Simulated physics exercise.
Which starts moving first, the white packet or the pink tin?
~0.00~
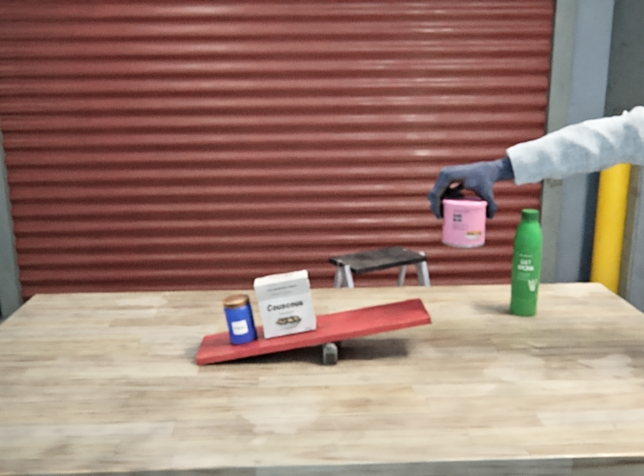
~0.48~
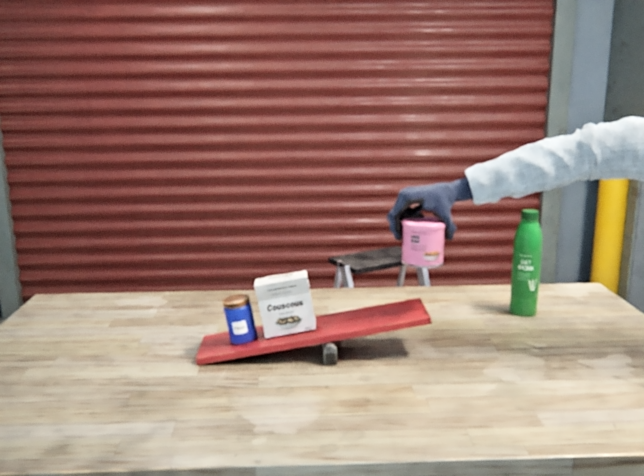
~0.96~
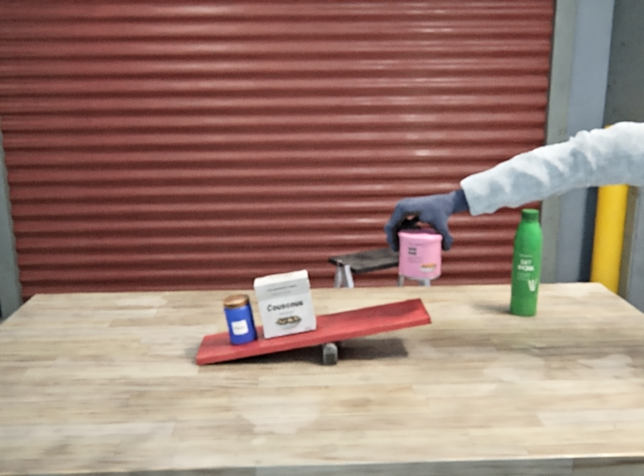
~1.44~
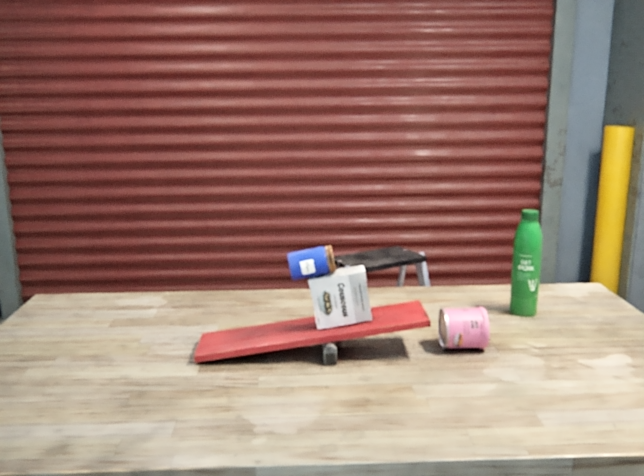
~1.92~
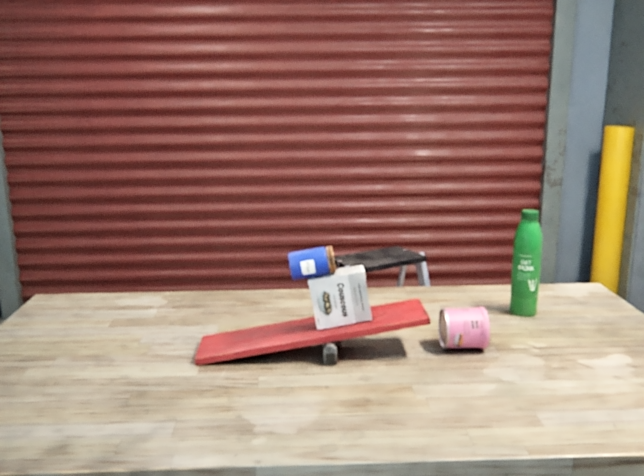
The pink tin moves first, carried left and down by the gloved hand while the white packet is still in its place on the plank.
